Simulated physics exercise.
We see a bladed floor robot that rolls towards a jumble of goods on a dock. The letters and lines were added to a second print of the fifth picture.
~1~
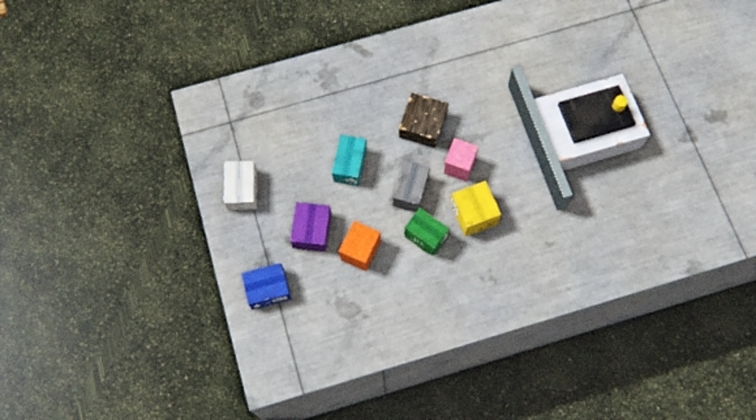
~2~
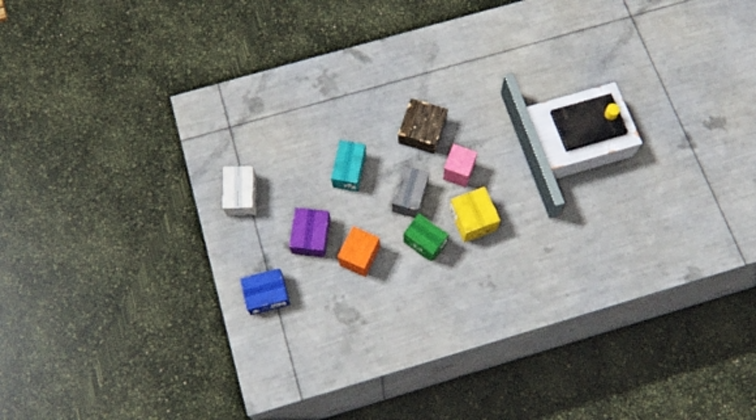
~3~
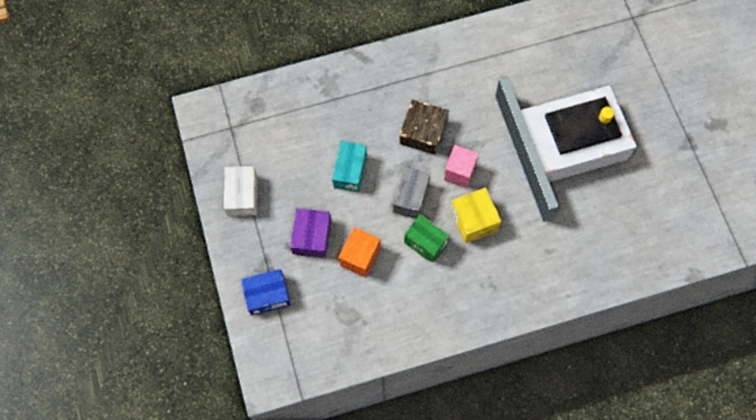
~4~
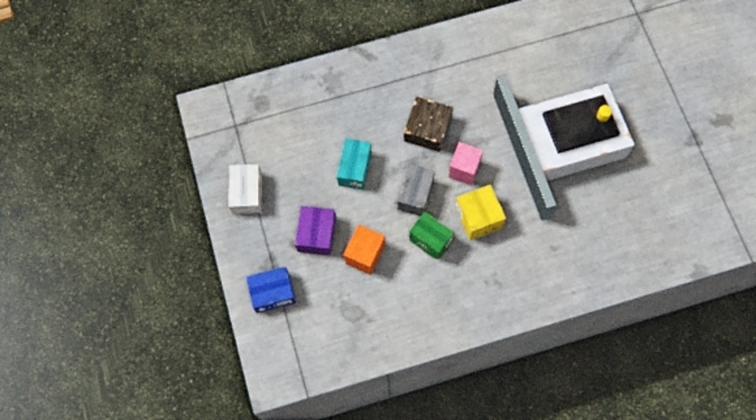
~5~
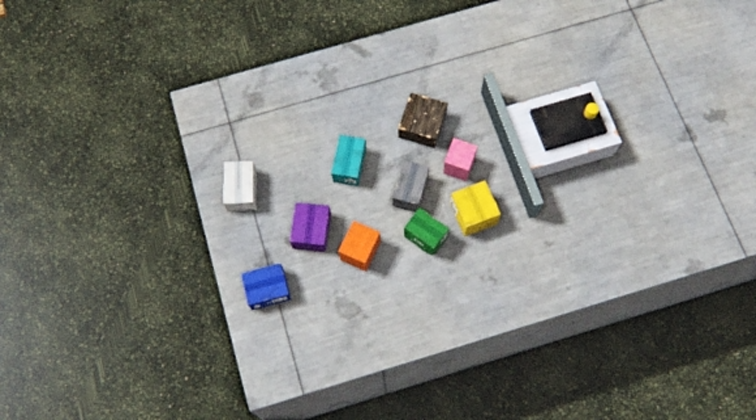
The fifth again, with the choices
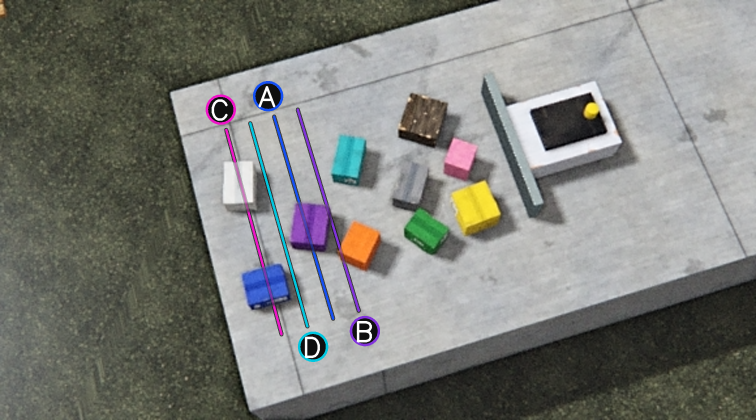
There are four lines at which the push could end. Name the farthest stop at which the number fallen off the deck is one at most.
Line A.
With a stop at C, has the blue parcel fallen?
By then, yes.
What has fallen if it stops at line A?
The blue parcel.
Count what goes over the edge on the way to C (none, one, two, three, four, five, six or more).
Six or more.
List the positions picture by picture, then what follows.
The first frame shows blue parcel (266, 286); purple box (311, 227); black crate (424, 121).
The second frame shows robot (584, 123); grey box (410, 192).
The third frame shows robot (578, 126); yellow parcel (475, 216).
The fourth frame shows robot (576, 125); pink crate (465, 164).
The fifth frame shows robot (564, 122); turquoise parcel (349, 160); blue parcel (266, 287); purple box (311, 227).
On the marked copy, A at (302, 213); B at (327, 206); C at (253, 228); D at (278, 221).
Following A. Soon after the start, robot (489, 144); green parcel (403, 234); yellow parcel (432, 221).
Later, robot (414, 166); purple box (279, 233); orange crate (302, 273).
In the end, robot (355, 183); blue parcel over the edge; white box (207, 195); one fallen.
As for the rest, B is within the limit but short; C drops six; D drops four.
